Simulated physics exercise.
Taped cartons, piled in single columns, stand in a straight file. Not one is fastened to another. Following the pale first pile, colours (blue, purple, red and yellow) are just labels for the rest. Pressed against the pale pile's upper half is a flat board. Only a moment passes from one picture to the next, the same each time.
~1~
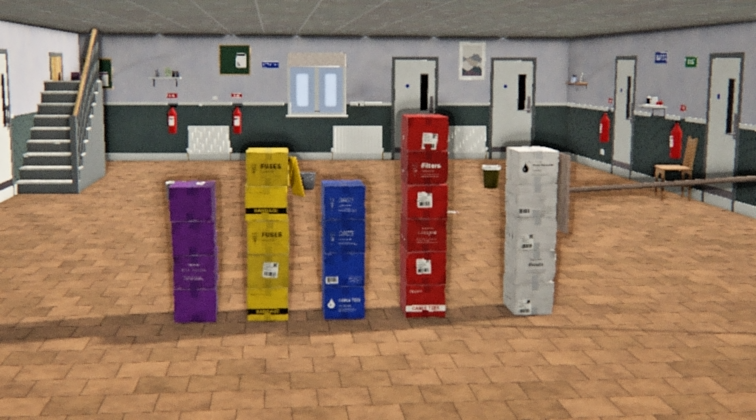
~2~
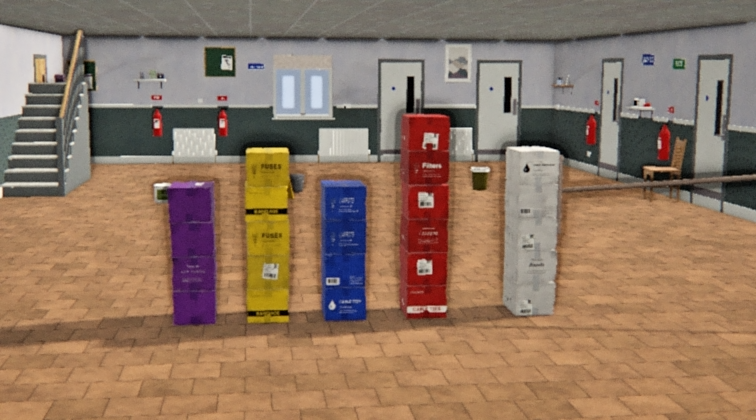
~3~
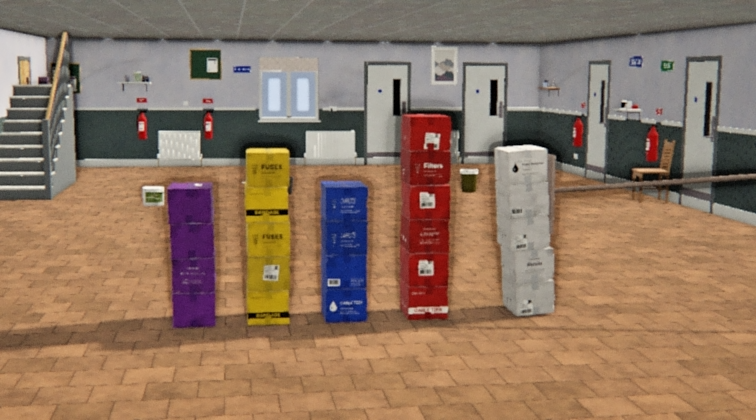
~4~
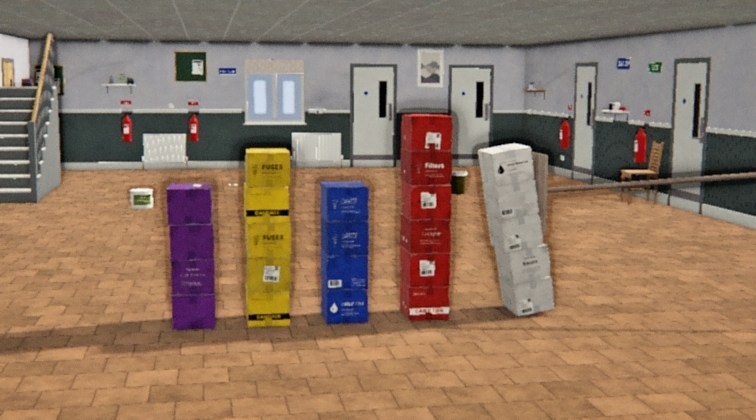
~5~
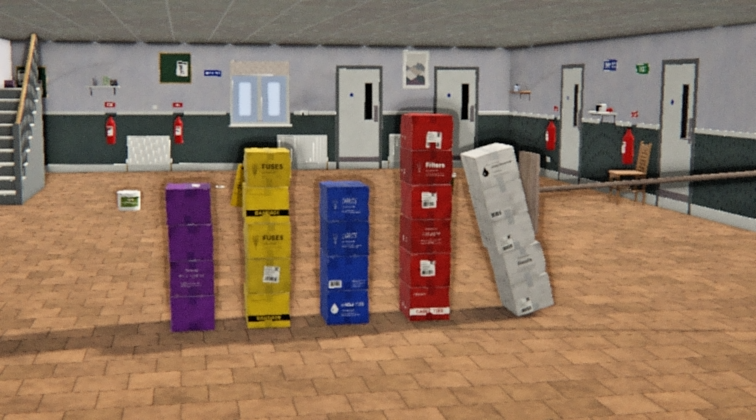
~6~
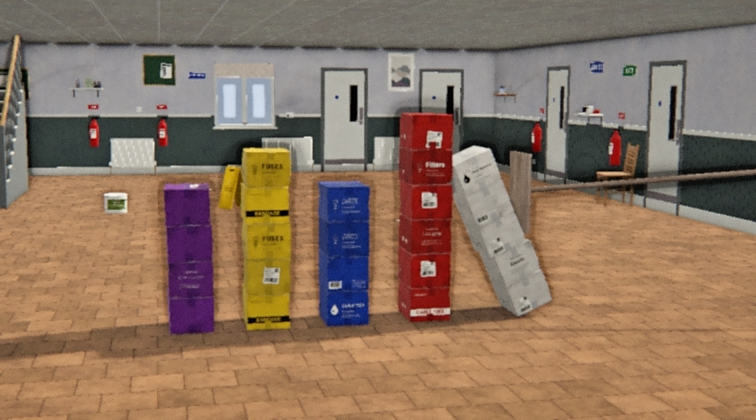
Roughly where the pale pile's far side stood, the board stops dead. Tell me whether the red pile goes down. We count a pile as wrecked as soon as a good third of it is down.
It goes down.
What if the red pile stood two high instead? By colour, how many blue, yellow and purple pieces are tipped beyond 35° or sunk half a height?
Counts - blue: 0, yellow: 0, purple: 0.
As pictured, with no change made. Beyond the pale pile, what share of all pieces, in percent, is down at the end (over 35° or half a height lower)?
Some 100 in a hundred of them.
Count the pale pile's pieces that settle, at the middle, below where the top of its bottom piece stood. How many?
Counting the pale pieces gives 2.
Soon after the last picture, 5 of the pale pile down; none of the 6 red cartons down (0 of 19 in all colours); top red carton leaning clearly, a little lower; top blue carton leaning a little.
A little later, 5 of the pale pile down; 6 of the 6 red cartons down (15 of 19 in all colours); top red carton leaning well over, some two heights lower; top blue carton leaning well over, half its height lower.
At rest, 5 of the pale pile down; 6 of the 6 red cartons down (19 of 19 in all colours); top red carton leaning steeply, some two heights lower; top purple carton upside down. As the last picture would show them, middles, top red carton near (202, 220).
